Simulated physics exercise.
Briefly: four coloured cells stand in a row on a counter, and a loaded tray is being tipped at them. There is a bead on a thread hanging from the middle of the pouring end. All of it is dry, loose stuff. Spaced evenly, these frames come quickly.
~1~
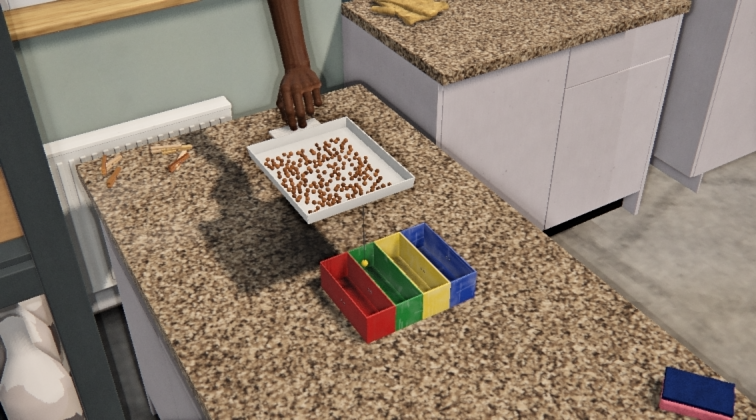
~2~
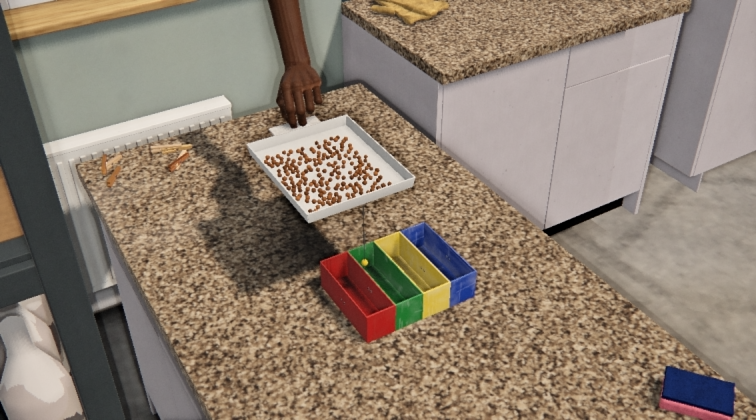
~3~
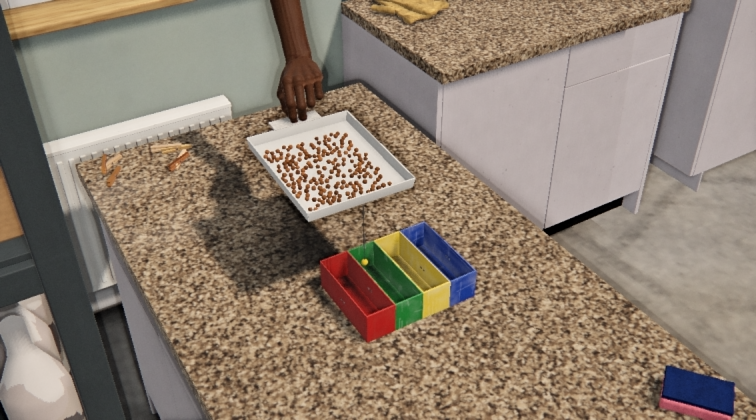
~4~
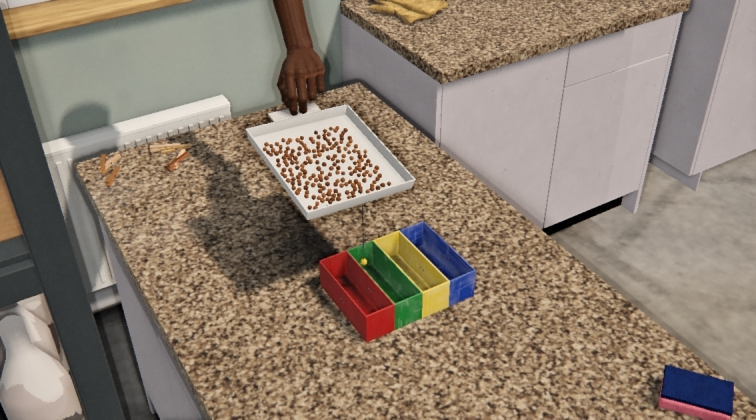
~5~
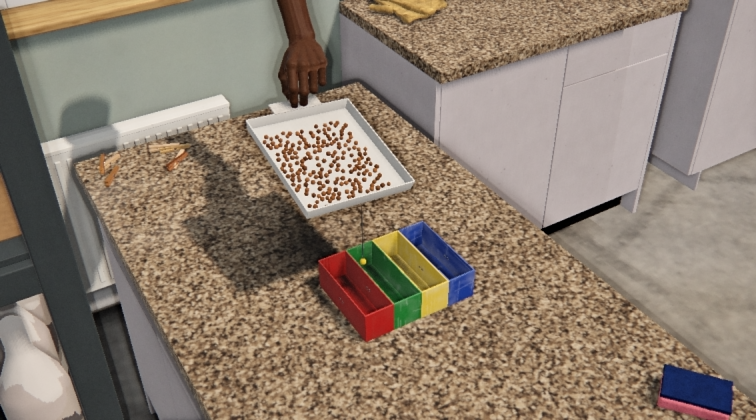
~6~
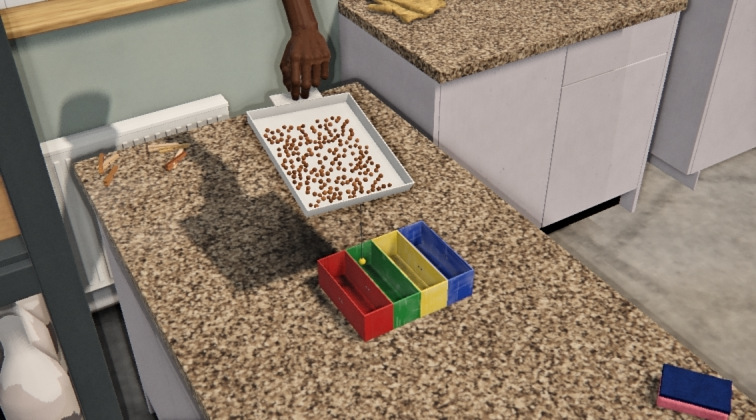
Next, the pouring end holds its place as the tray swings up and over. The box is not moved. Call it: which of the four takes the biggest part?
The yellow compartment.
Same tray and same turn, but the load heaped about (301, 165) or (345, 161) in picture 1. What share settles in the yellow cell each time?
Close to 50 %, followed by close to 70 %.
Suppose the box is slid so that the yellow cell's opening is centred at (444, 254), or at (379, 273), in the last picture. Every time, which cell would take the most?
In turn: The green one; that blue cell.
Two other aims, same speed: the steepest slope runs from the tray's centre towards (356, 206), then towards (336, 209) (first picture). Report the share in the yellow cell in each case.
In turn some 10 and 0 per cent.
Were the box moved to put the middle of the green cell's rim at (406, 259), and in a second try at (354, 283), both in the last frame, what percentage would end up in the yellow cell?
In turn 20 and 20 in a hundred.
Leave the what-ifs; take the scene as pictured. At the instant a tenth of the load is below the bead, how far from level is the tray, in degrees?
It is at around 100 degrees.
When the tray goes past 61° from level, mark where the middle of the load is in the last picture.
Mark it at roughly (371, 179) in the final frame.
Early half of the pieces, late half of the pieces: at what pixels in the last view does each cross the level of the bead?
Roughly at (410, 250) first, and then at (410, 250).
Soon, tray tipped steeply; nearly all on the tray; a stray few falling or outside the box.
A while on, tray tipped past a quarter turn; most on the tray; a small part in the yellow cell; a stray few in the blue cell; about a quarter falling or outside the box.
Towards the end, tray tipped past a quarter turn; about two thirds in the yellow cell; about a quarter in the green cell; a small part in the blue cell; a small part in the red cell; a stray few falling or outside the box.
Finally, tray tipped past a quarter turn; about two thirds in the yellow cell; about a quarter in the green cell; a small part in the blue cell; a small part in the red cell; a stray few outside the box.
